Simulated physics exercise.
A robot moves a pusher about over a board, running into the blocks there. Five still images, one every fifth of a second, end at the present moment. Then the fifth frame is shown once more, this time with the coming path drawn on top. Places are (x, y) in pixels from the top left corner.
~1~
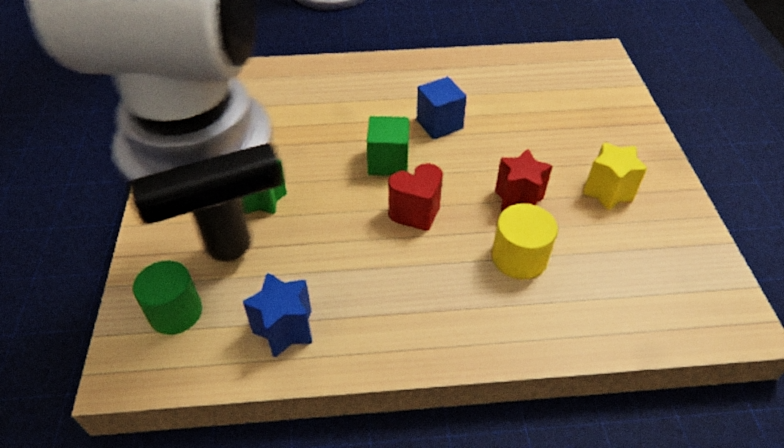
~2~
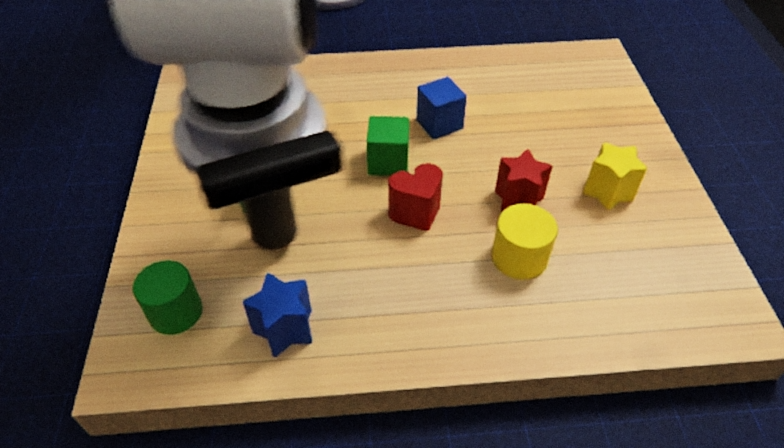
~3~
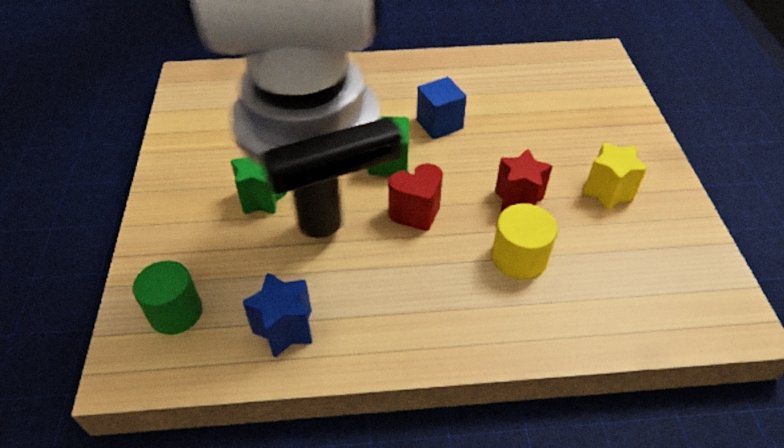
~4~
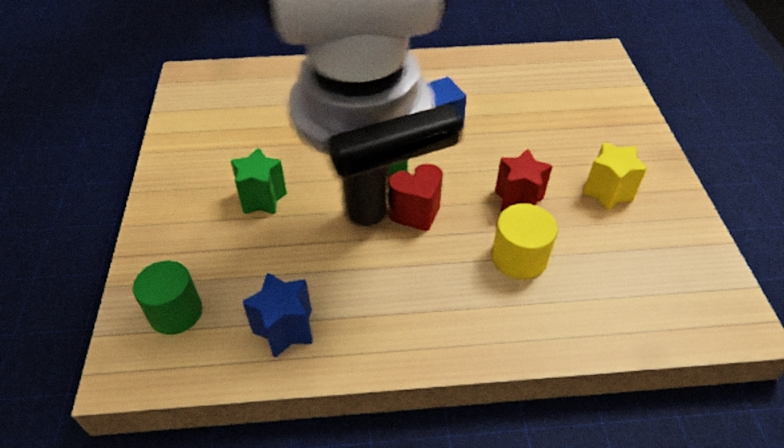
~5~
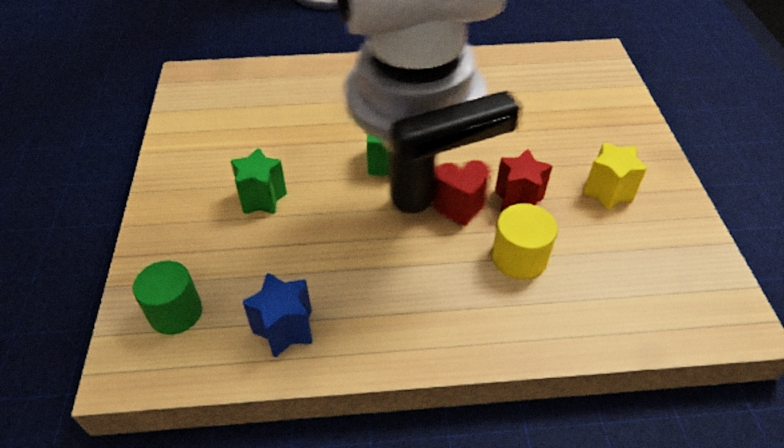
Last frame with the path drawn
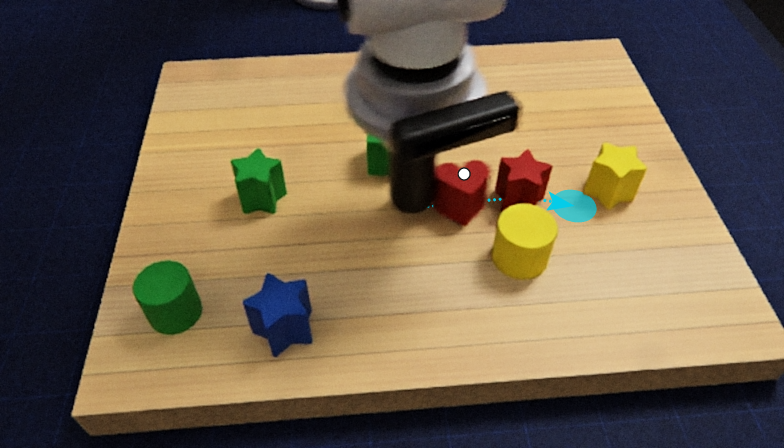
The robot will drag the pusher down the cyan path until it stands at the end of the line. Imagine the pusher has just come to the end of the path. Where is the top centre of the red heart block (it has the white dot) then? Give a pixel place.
The point I'd pick in the picture is (636, 184).
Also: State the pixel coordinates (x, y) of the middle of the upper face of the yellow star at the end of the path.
It is at (681, 161).
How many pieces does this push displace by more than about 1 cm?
That push would leave three or more blocks displaced by more than about 1 cm.
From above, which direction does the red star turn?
From the top, the block rotates clockwise.
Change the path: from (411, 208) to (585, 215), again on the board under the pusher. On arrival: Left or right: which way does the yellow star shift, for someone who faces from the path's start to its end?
Measured against the direction from start to end, the yellow star shifts toward the left-hand side.
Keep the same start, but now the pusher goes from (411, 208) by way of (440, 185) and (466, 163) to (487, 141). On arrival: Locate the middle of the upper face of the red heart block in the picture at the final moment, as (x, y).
Near (491, 165).
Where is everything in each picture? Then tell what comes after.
In the first frame, lower end of the pusher (229, 244), tops of blocks, green square piece (388, 129), red heart block (418, 180), red star (526, 167), yellow star (620, 158).
In the second frame, pusher (275, 233), blocks as before.
In the third frame, pusher (321, 222), blocks as before.
In the fourth frame, pusher (366, 210), blocks as before.
In the fifth frame, pusher (411, 199), green square piece hidden, red heart block (464, 174), red star (526, 167), yellow star (620, 158).
The drawn path runs from (411, 208) through (492, 200) to (574, 206); the dot is on the red heart block.
The first path, step by step. One third of the way, pusher (468, 193); red heart block (522, 171); red star (567, 167).
Two thirds of the way, pusher (522, 189); red heart block (578, 172), turned 25° clockwise; red star (626, 175), turned 15° clockwise; yellow star (657, 158), turned 30° anticlockwise.
At the end, pusher (577, 196); green square piece not moved; red heart block (636, 184), turned 40° clockwise; red star (686, 197), turned 30° clockwise; yellow star (681, 161), turned 95° anticlockwise.
